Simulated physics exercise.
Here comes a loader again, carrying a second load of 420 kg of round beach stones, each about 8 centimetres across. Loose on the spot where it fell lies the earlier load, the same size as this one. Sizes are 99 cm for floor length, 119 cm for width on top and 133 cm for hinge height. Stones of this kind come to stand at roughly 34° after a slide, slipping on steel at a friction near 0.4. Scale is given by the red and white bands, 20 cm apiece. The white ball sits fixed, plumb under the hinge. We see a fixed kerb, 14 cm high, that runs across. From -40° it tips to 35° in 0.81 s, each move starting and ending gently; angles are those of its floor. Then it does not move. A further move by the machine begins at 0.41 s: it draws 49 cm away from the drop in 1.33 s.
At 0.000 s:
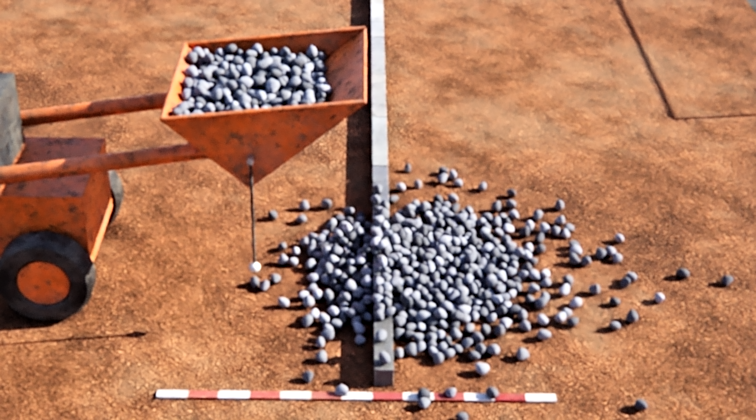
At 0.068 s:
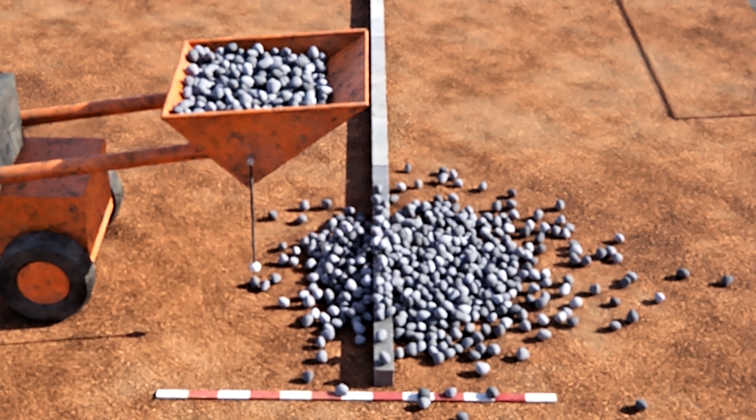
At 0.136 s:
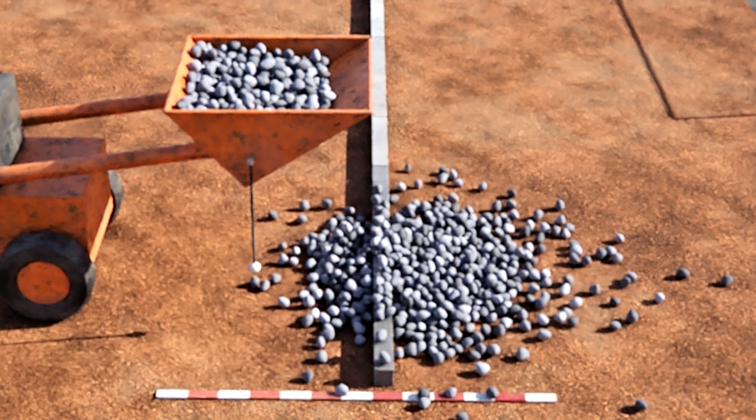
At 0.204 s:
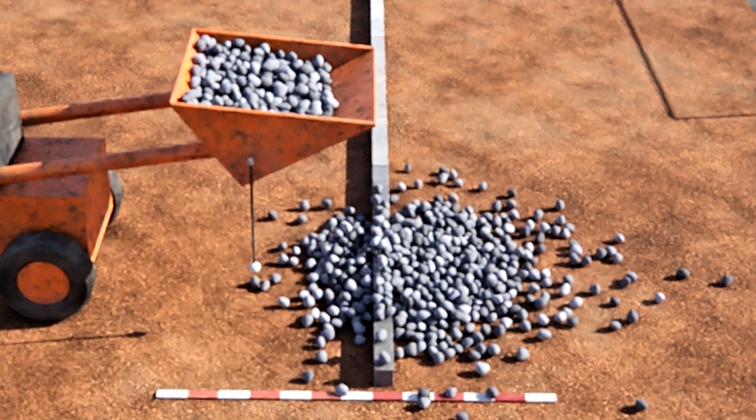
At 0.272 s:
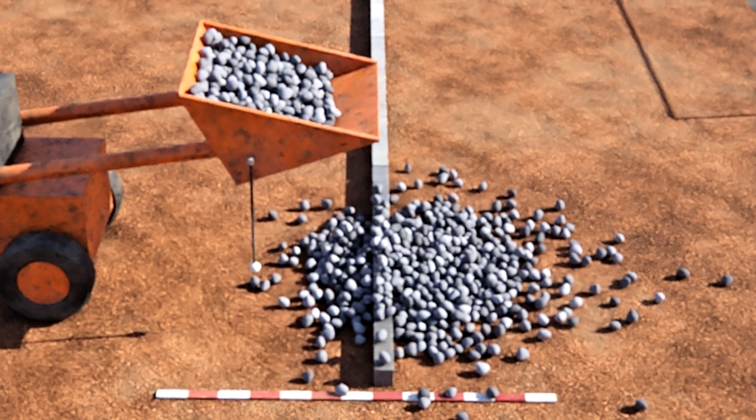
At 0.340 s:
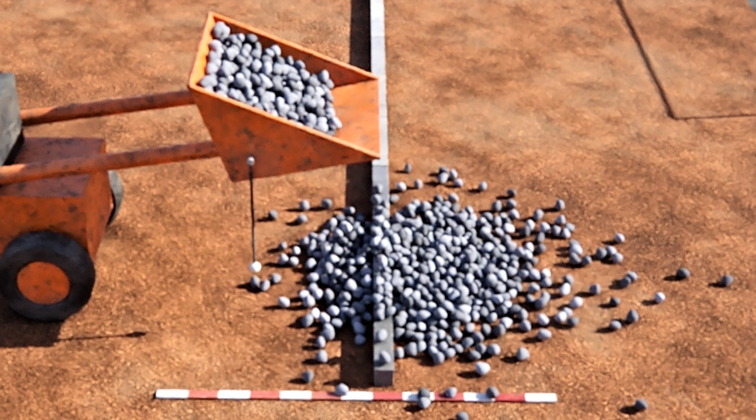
An orange bucket on a wheeled loader, heaped with grey stones, begins tilting slowly, its right lip dipping as its left side rises. The bucket turns steadily further clockwise and the stones shift inside it, while the loader's wheels and the pile of similar stones straddling the kerb stay still.
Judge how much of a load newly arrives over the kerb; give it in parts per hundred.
Close to 30 in every hundred.
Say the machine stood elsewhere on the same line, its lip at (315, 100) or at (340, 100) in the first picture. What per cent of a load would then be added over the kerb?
The first position would add some 5 per cent, the second some 15.
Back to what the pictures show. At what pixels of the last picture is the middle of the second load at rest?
Around (353, 261).
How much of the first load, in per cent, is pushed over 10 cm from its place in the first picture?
Roughly 15 percent.
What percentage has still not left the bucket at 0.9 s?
About 80 per cent is held.
After 0.6 s the floor is at 24°; in per cent of one load, 100 in the bucket, 29 on this side of the kerb, 71 over the kerb; the foremost stones are at (649, 277).
After 0.9 s the floor is at 35°; in per cent of one load, 78 in the bucket, 51 on this side of the kerb, 71 over the kerb; the foremost stones are at (649, 277).
After 2.2 s the floor is at 35°; in per cent of one load, 0 in the bucket, 99 on this side of the kerb, 101 over the kerb; the foremost stones are at (653, 284).
After 4.8 s the floor is at 35°; in per cent of one load, 0 in the bucket, 99 on this side of the kerb, 101 over the kerb; the foremost stones are at (659, 285). Net gain over the kerb, 30.
